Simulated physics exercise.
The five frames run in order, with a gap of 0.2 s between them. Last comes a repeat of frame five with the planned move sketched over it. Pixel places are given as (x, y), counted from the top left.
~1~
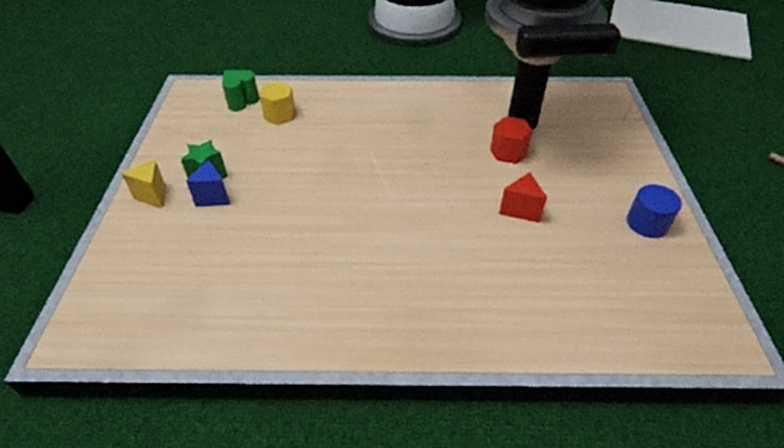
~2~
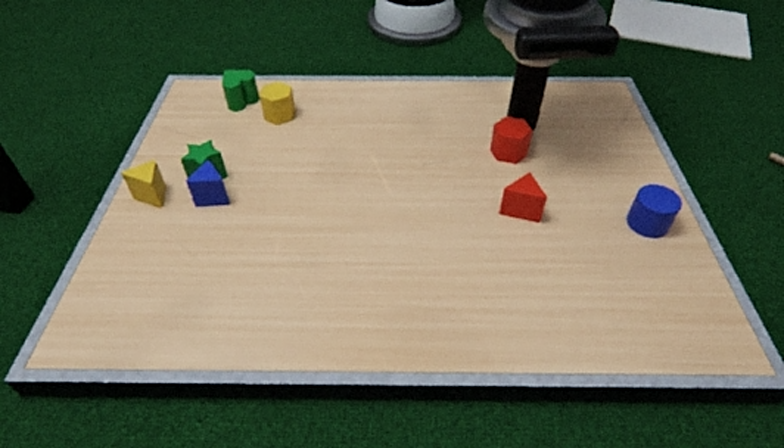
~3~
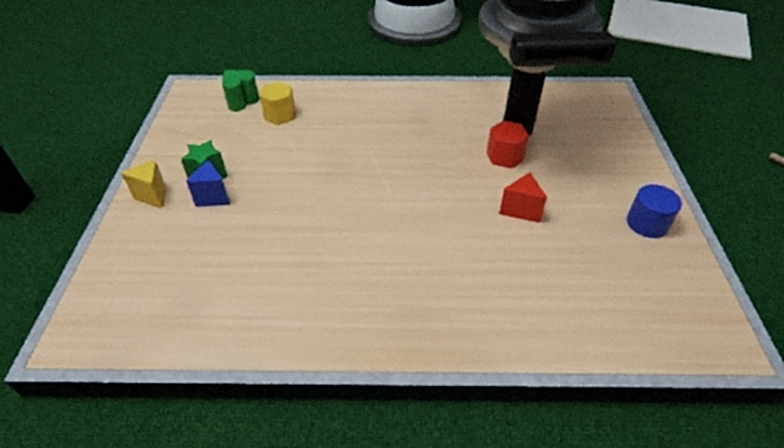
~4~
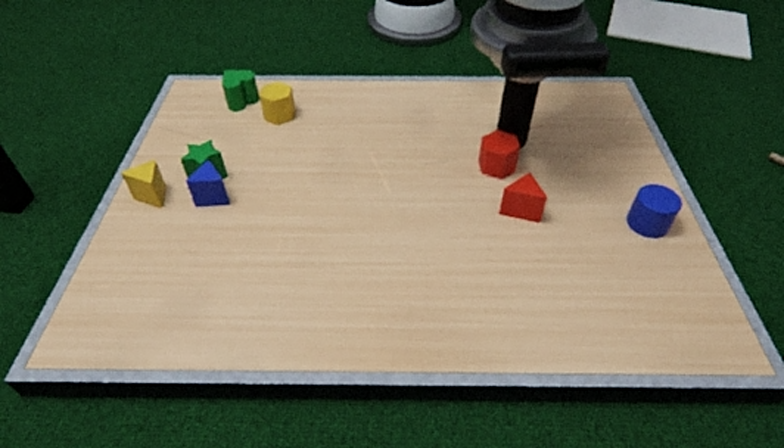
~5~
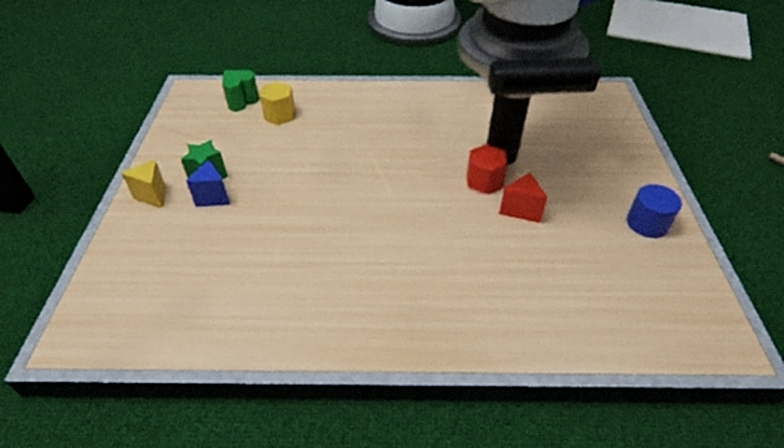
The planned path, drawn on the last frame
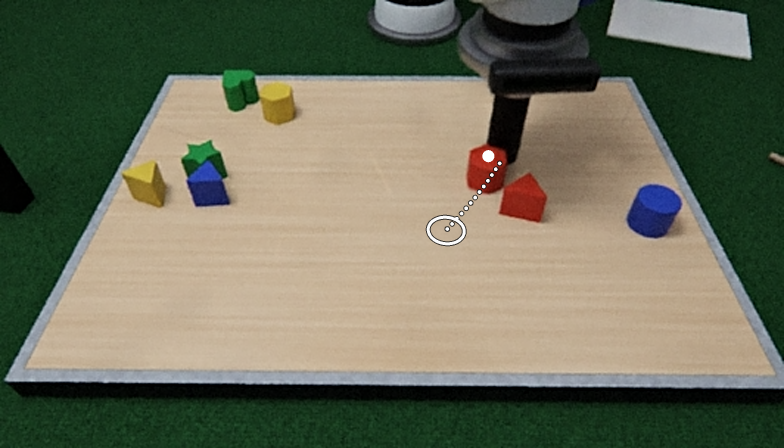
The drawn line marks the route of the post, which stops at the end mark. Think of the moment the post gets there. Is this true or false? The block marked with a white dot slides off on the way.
That claim is false.
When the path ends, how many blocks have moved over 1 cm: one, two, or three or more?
Counting only shifts above 1 cm, I get one block.
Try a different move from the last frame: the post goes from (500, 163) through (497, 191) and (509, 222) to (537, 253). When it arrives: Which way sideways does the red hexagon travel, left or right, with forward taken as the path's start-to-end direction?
Picture yourself facing from the start of the path to its end: The red hexagon moves off to your right.
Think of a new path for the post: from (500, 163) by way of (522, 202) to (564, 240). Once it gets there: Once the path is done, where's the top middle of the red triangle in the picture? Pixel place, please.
It is going to be at (536, 220).
Path on the board, from (500, 163) via (477, 196), ending at (446, 230); the dot is on the red hexagon.
The first path, step by step. One third of the way, post at (486, 178); red hexagon at (469, 178).
Two thirds of the way, post at (468, 200); red hexagon at (448, 202), turned 15° clockwise.
At the end, post at (447, 223); red hexagon at (424, 226), turned 15° clockwise; red triangle in place.
